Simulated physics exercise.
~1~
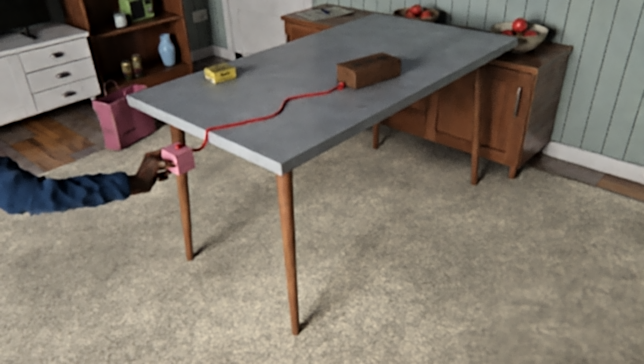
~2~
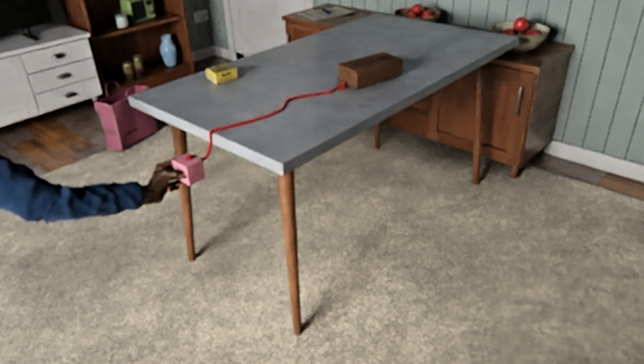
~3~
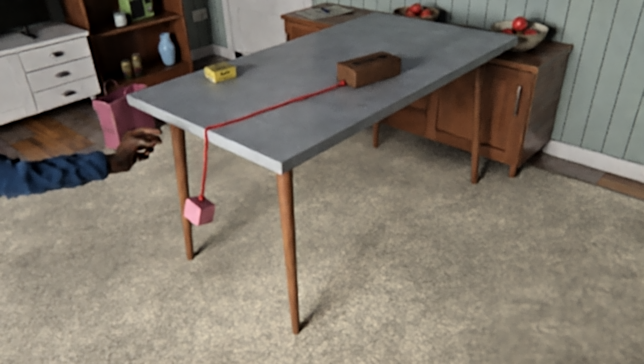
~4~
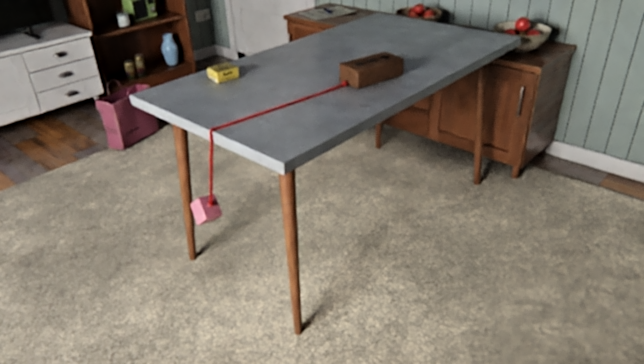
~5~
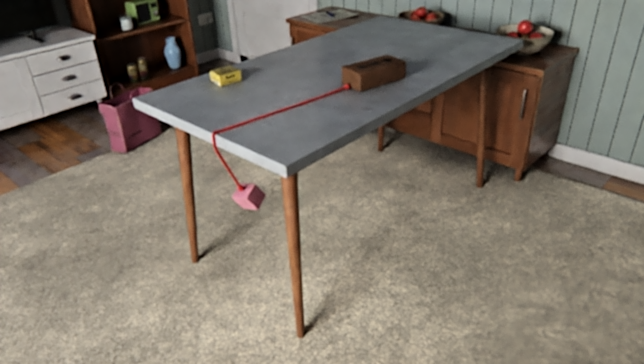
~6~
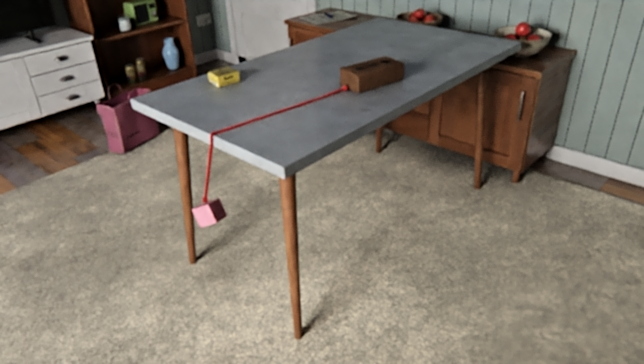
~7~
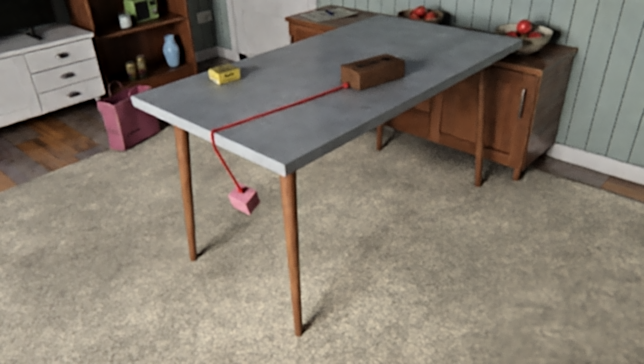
In a carpeted room with pale green panelled walls, a slightly swaying camera looks down on a grey-topped table with slender wooden legs. A brown brick sits towards the middle of the table, a small yellow box rests to its left, and a red cord runs from the brick over the near edge to a pink block held by a hand at the left. The hand lets go and draws back out of view as the block drops and the cord straightens. The block tilts and swings right, left and right again, ending suspended above the carpet while the brick and box stay put.
